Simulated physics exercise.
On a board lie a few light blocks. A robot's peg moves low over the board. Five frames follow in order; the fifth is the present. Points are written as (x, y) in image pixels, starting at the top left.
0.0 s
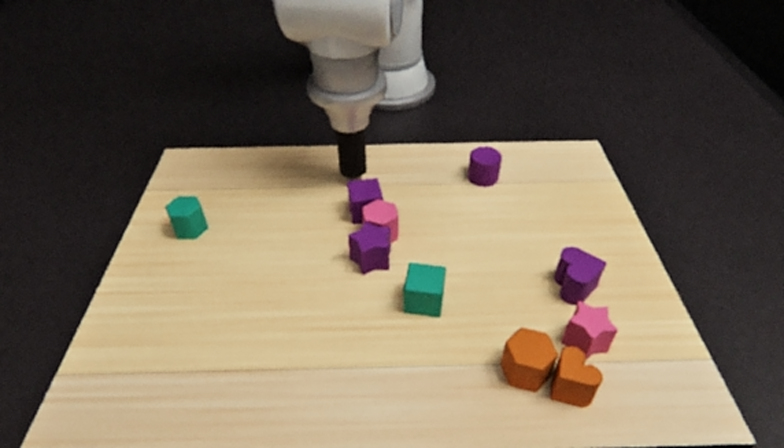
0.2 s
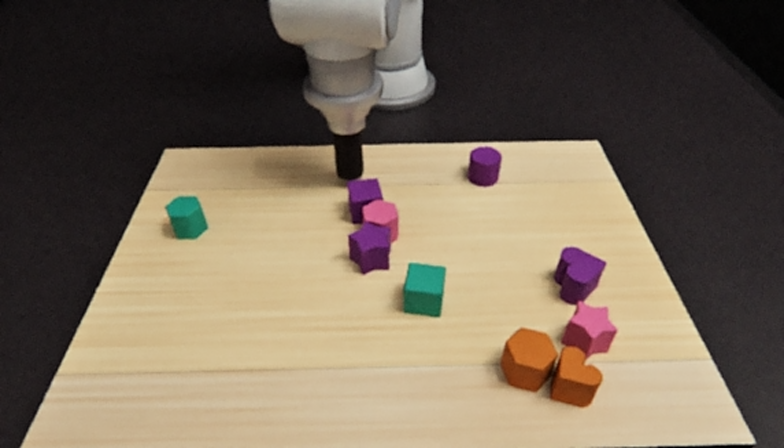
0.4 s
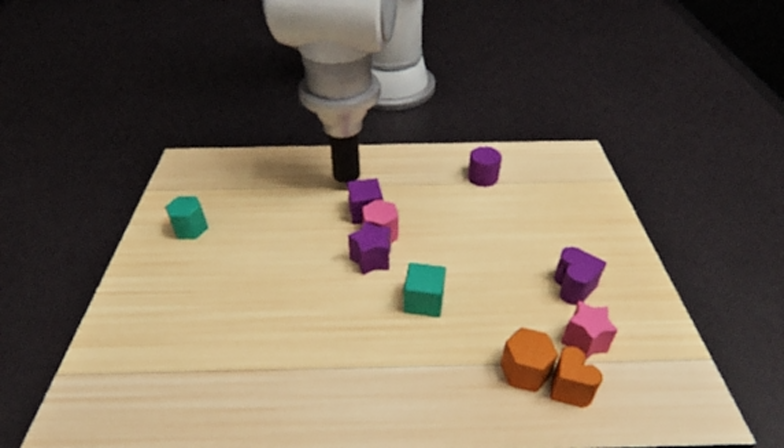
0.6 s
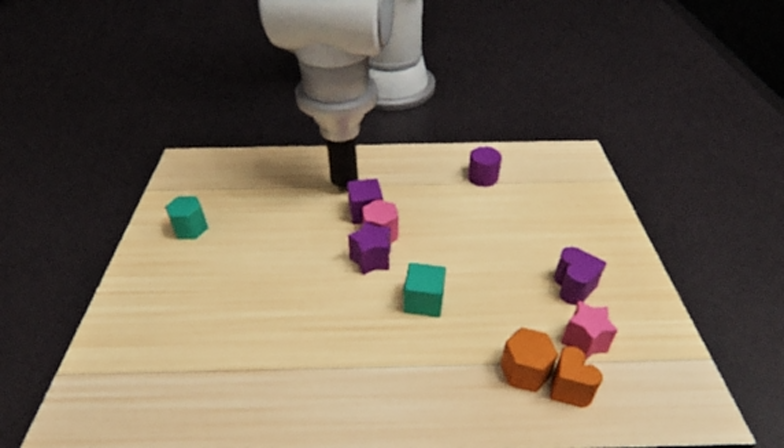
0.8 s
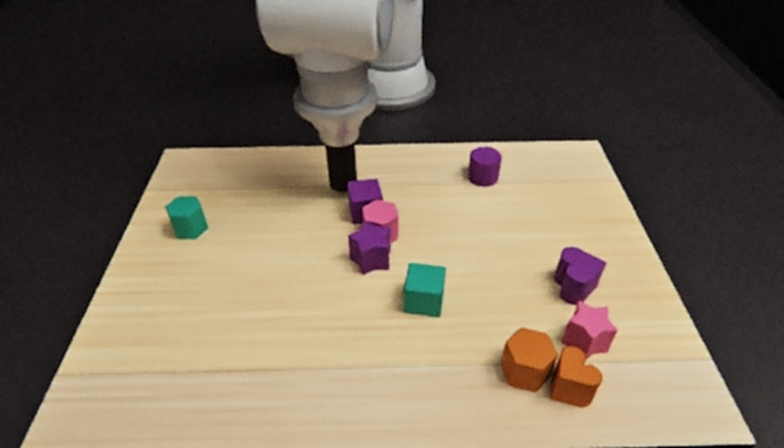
A robot arm lowered over a wooden board of colourful blocks slid its black peg slightly left and then a little toward the viewer, nearing the purple square block, while every block stayed still.
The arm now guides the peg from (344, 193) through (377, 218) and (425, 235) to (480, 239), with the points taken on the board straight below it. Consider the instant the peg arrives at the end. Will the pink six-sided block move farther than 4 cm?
Yes, I think so.
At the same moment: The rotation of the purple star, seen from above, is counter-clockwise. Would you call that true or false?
The statement is false.
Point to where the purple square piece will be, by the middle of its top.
Roughly at (453, 237).
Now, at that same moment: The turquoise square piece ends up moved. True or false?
My answer: True.
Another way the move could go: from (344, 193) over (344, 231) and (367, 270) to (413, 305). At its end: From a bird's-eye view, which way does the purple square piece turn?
Answer: Anticlockwise.
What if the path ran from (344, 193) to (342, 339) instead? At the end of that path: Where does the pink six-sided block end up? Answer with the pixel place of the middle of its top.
Pixel (406, 219).
The first path, step by step. One third of the way, peg (377, 209); purple square piece (396, 211), turned 20° anticlockwise; purple star (373, 242), turned 30° clockwise; pink six-sided block (413, 232).
Two thirds of the way, peg (426, 225); purple square piece (442, 233); purple star (373, 242), turned 30° clockwise; pink six-sided block (445, 260), turned 35° clockwise; turquoise square piece (428, 287), turned 20° clockwise.
At the end, peg (481, 230); purple square piece (453, 237), turned 20° clockwise; purple star (373, 242), turned 30° clockwise; pink six-sided block (450, 264), turned 45° clockwise; turquoise square piece (428, 289), turned 30° clockwise.
